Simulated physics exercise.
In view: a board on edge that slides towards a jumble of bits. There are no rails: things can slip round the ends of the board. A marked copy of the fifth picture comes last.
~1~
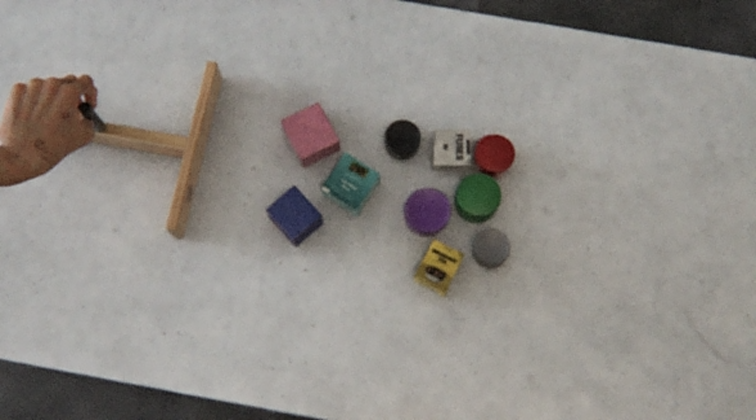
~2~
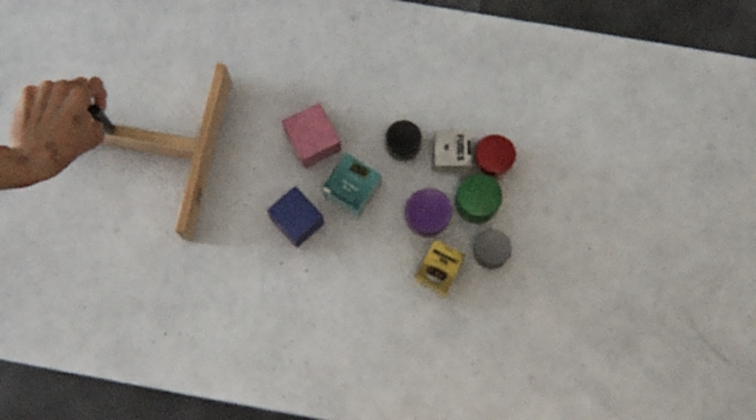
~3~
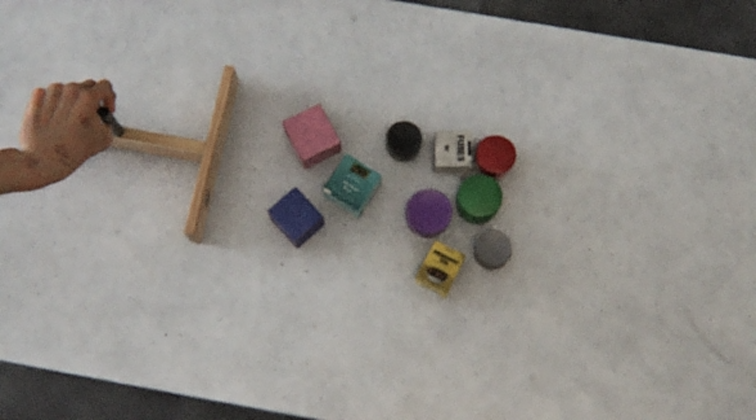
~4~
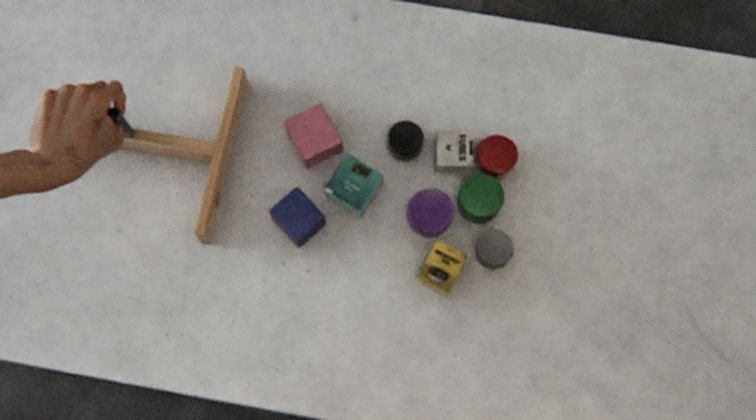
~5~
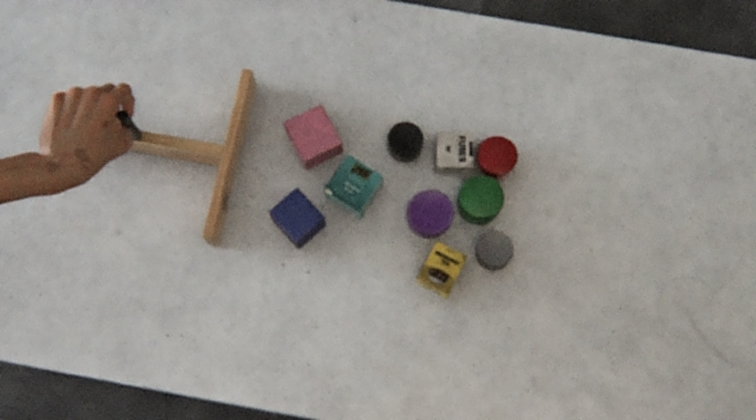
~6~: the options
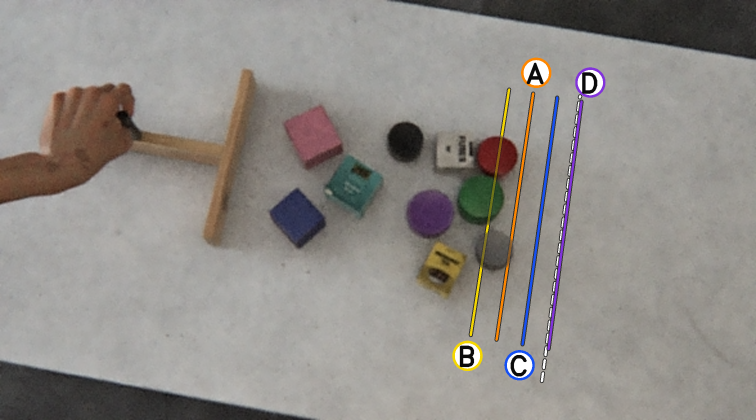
At the start, a hand at the left grips the handle of a wooden T-shaped board, with a gap between it and a loose cluster of coloured blocks, boxes and round pieces. The hand then slides the board slowly rightwards, narrowing the gap, while the cluster stays practically still and untouched.
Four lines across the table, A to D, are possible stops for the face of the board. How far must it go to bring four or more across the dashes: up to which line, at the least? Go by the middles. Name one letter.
Up to line A.
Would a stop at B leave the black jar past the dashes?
No.
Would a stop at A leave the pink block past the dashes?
By then, no.
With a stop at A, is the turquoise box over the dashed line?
No.
On the copy, A at (516, 212); B at (491, 208); C at (541, 217); D at (566, 221); the dashed line at (562, 233).
On A. First, board (330, 169); grey jar (494, 251); red pot (497, 159); none across.
Then, board (433, 186); red pot (578, 179); white box (542, 160); one across.
Finally, board (516, 201); red pot (649, 208); white box (624, 173); six across.
By contrast, B gets only two across; C gets six across, but is farther than needed; D gets ten across, but is farther than needed.
